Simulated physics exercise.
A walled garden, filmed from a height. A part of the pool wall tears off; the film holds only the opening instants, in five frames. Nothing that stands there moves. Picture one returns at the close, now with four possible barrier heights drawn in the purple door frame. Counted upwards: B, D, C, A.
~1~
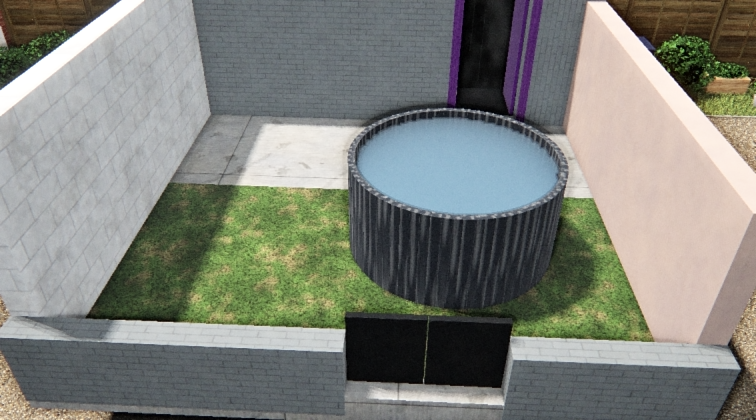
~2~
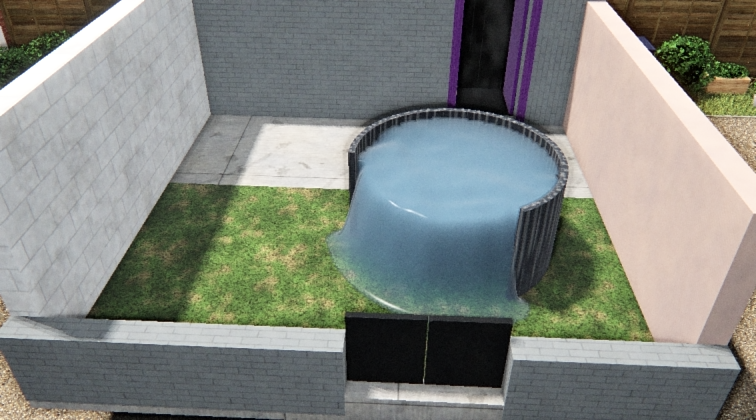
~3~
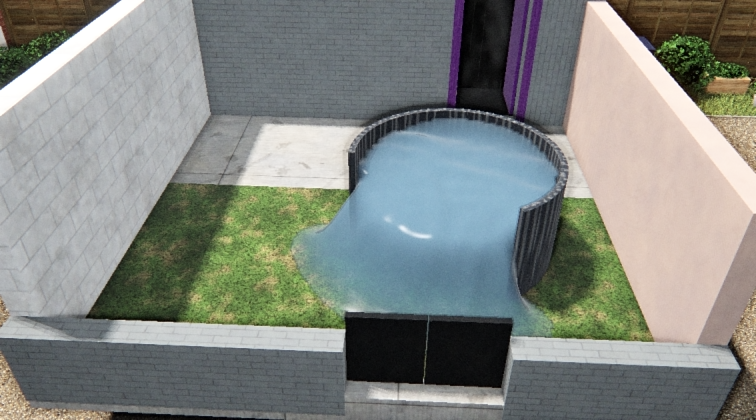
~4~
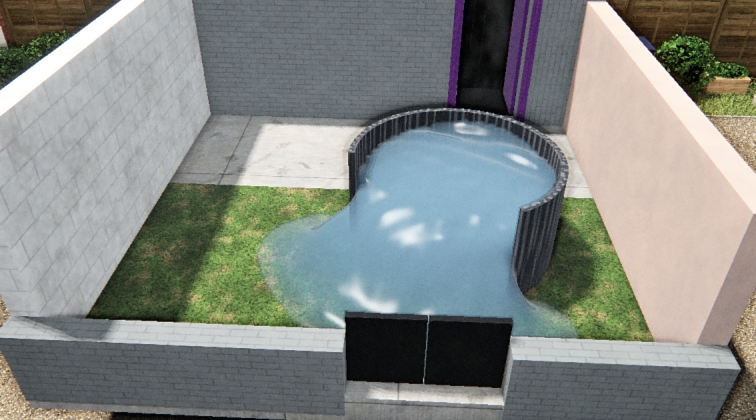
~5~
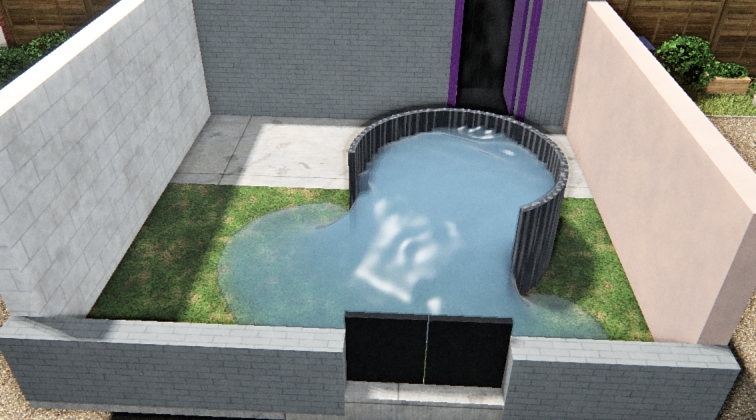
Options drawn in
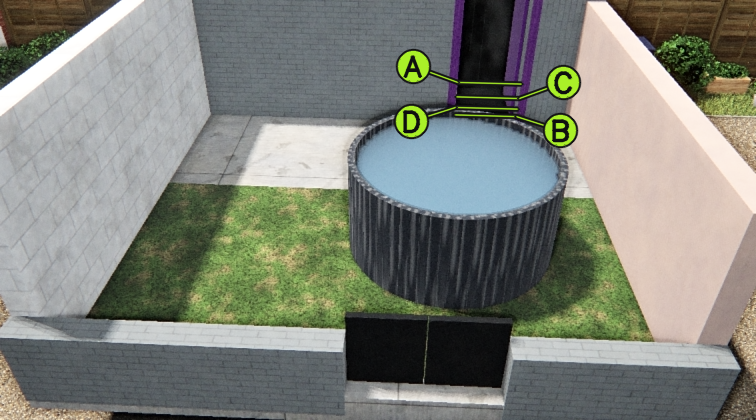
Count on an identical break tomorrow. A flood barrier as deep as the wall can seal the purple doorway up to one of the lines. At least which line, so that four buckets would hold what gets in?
Take D.
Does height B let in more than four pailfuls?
Yes, it does.
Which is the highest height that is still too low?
That is height B.
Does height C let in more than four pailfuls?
No, not at all.
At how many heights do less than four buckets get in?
Three.
On the marked copy, A at (489, 83); B at (485, 115); C at (487, 97); D at (486, 108); from the bottom up B, D, C, A.
With A, nothing gets over.
With B, about 11 bucketfuls get in.
With C, nothing gets over.
With D, a splash gets over, under a bucket.
